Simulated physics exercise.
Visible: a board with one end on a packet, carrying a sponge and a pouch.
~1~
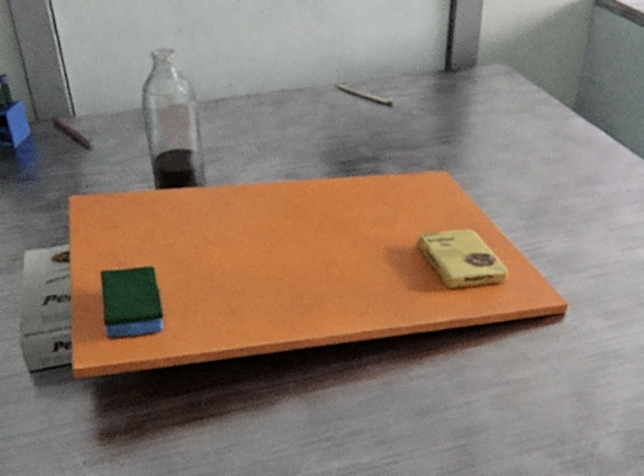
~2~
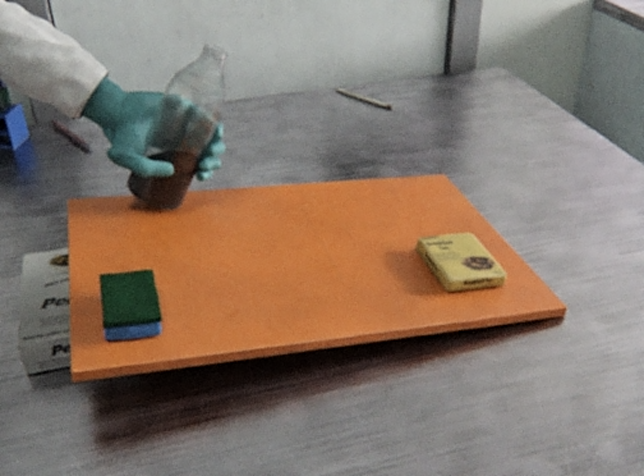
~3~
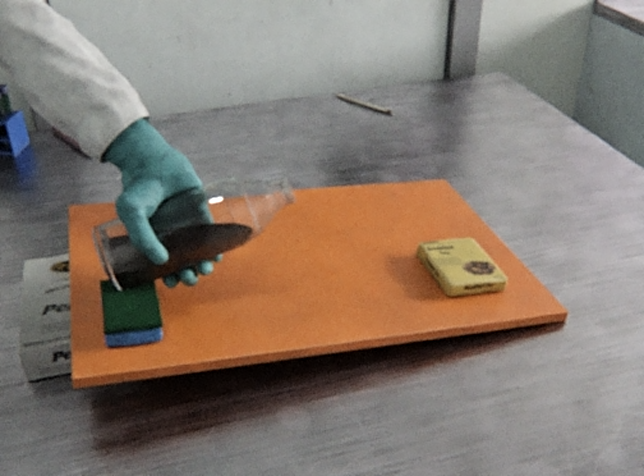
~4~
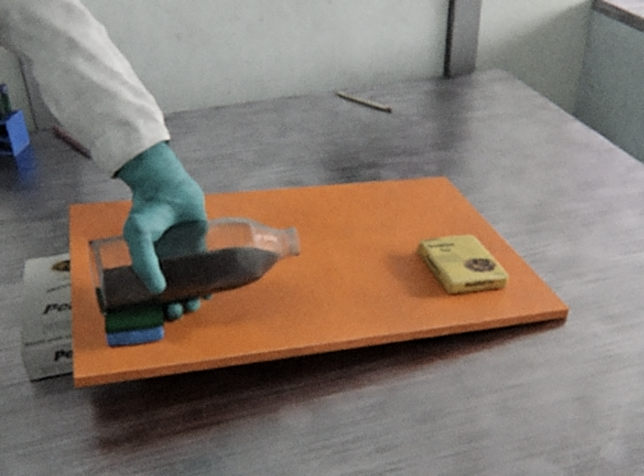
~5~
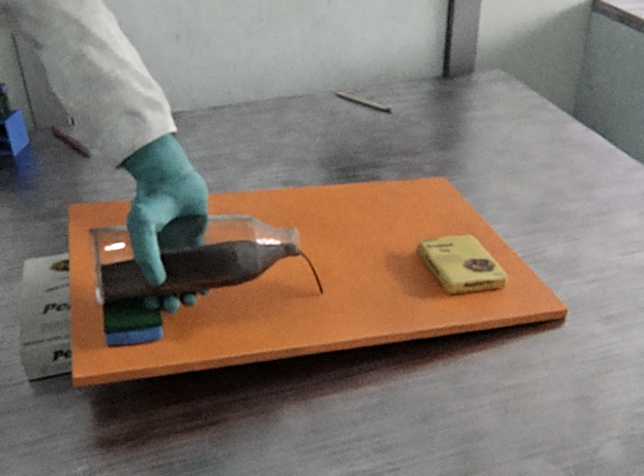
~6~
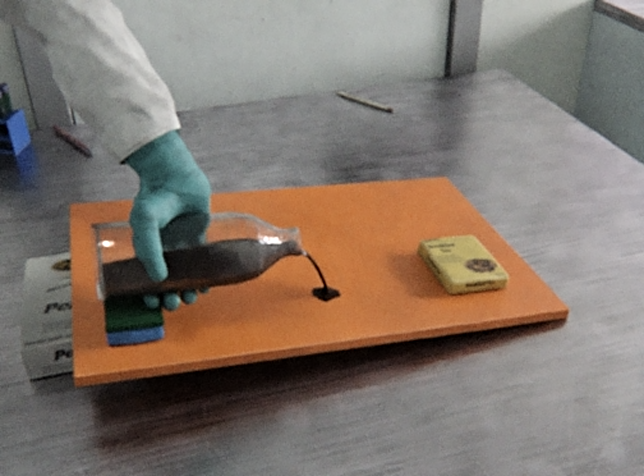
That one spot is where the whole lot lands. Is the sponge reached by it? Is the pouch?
On the left the sponge: No; on the right the pouch: Yes.
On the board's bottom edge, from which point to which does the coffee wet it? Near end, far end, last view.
The wet stretch goes from (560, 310) to (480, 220).
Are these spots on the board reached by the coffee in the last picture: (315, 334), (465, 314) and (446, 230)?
Starting from the first: Never touched, then caught by it, finally caught by it.
Soon after, it runs down to the right; the sponge is dry; the pouch is wet.
Later, it runs down to the right and off the end; the sponge is dry; the pouch is wet.
In the end, it runs down to the right and off the end; the sponge is dry; the pouch is wet.
